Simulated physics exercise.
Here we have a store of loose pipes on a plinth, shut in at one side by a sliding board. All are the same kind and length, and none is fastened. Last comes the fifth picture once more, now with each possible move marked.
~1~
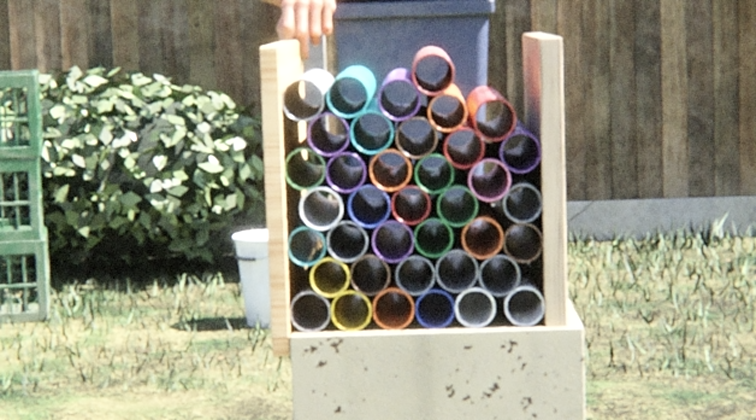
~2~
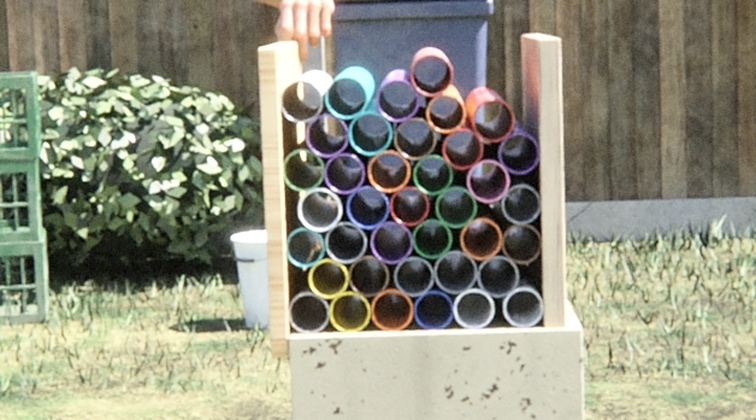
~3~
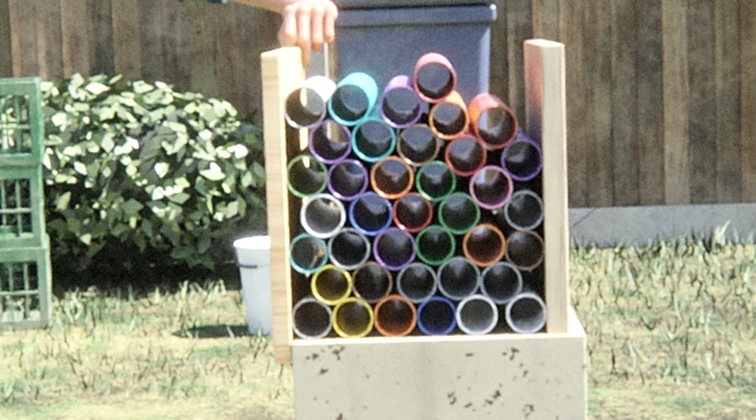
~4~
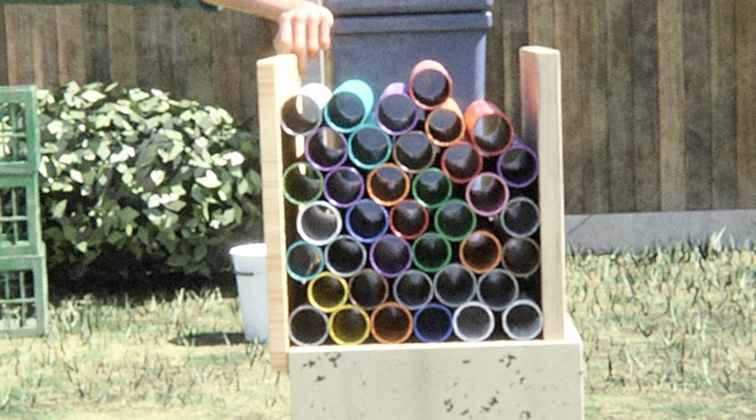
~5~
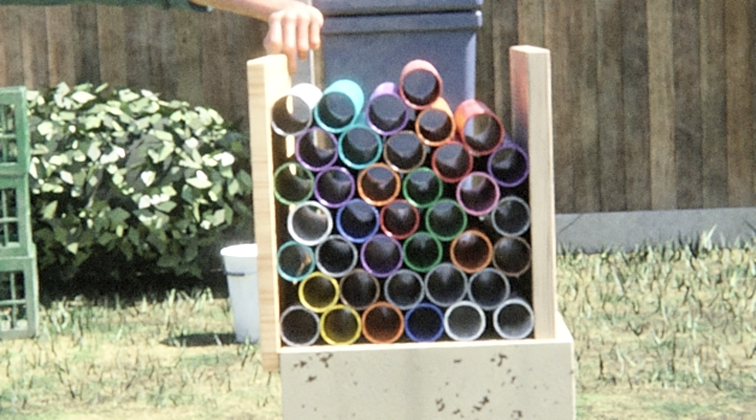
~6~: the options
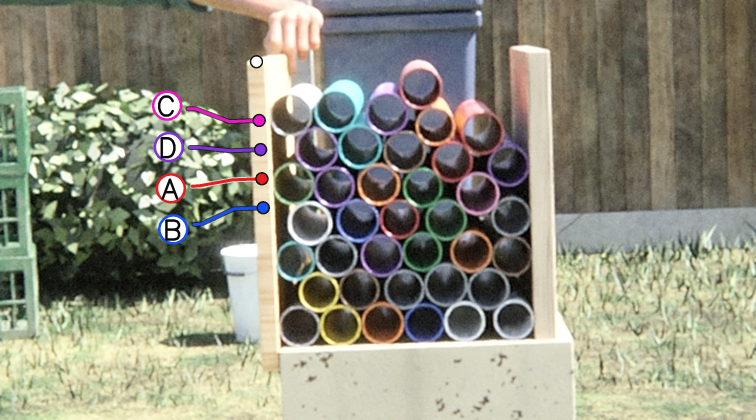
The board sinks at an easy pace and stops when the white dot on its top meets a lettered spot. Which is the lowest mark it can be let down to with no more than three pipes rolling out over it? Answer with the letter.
The last mark within the limit is B.
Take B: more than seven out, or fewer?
At B, fewer than seven.
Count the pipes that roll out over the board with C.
At C the number is none.
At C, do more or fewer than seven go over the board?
It loses fewer than seven.
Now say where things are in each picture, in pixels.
The first picture shows a green pipe (457, 206); an orange pipe (390, 170); a turquoise pipe (372, 132).
The second picture shows a turquoise pipe (371, 134); a turquoise pipe (346, 98).
The third picture shows side board (290, 193); a grey pipe (312, 319).
The fourth picture shows a white pipe (523, 320); a grey pipe (455, 286).
The fifth picture shows a green pipe (423, 252); a green pipe (446, 220); an orange pipe (379, 184).
On the marked copy, A at (262, 179); B at (263, 208); C at (259, 121); D at (260, 150); the white dot at (256, 62).
With B. Early on, top of the board (270, 128).
Further on, top of the board (273, 203).
At the end, top of the board (273, 206), one out over the board.
As for the rest, A one out over the board; C none out over the board; D none out over the board.
